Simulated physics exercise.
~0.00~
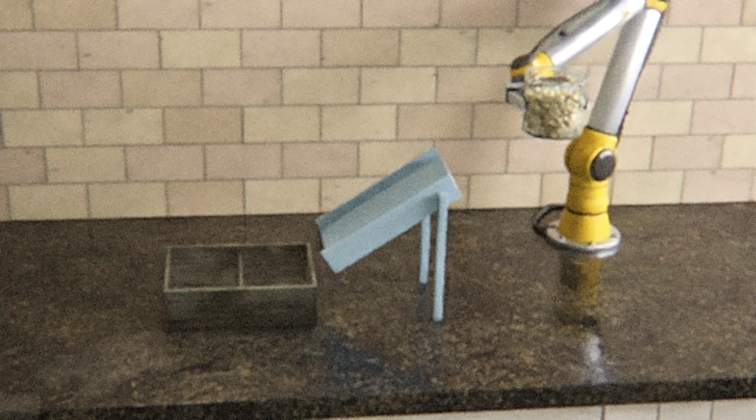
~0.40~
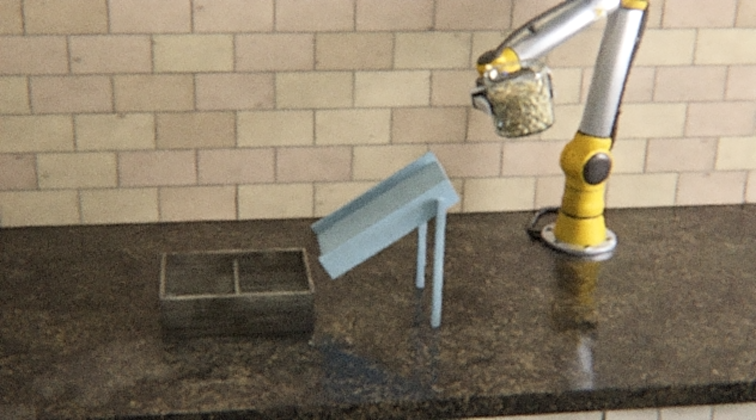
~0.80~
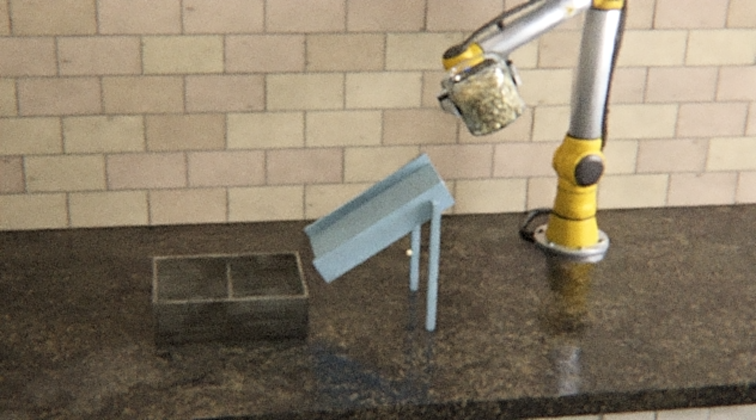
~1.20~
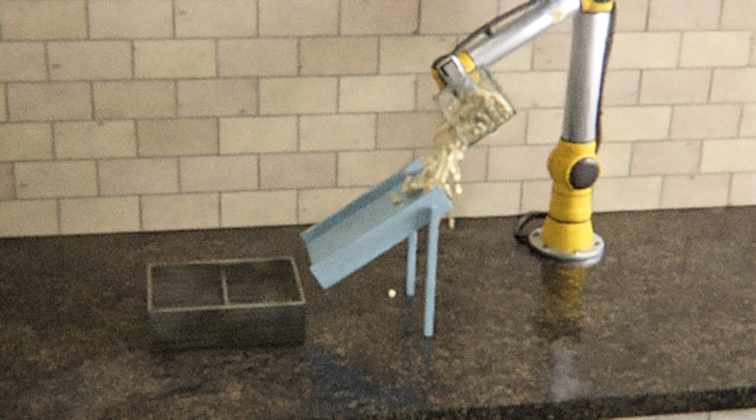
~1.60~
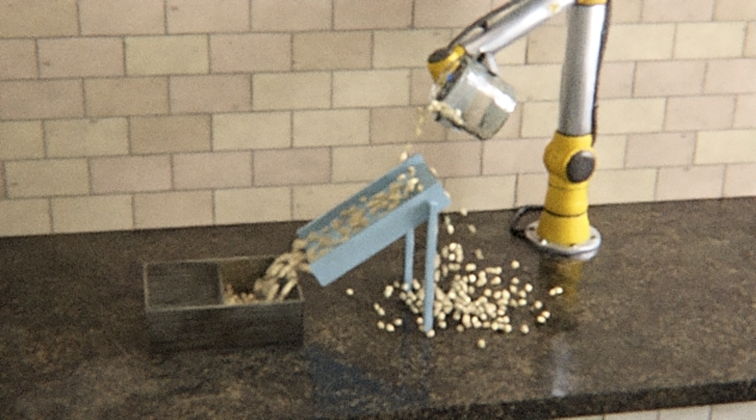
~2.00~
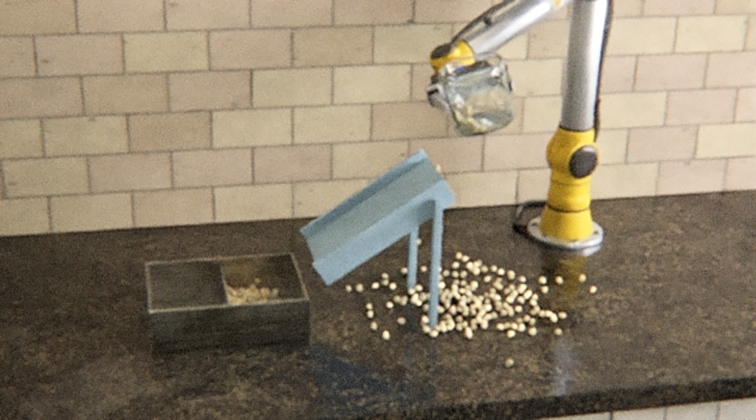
On a dark stone counter, a yellow robot arm tips beans down a blue chute, some reaching a divided box, many scattering beneath.
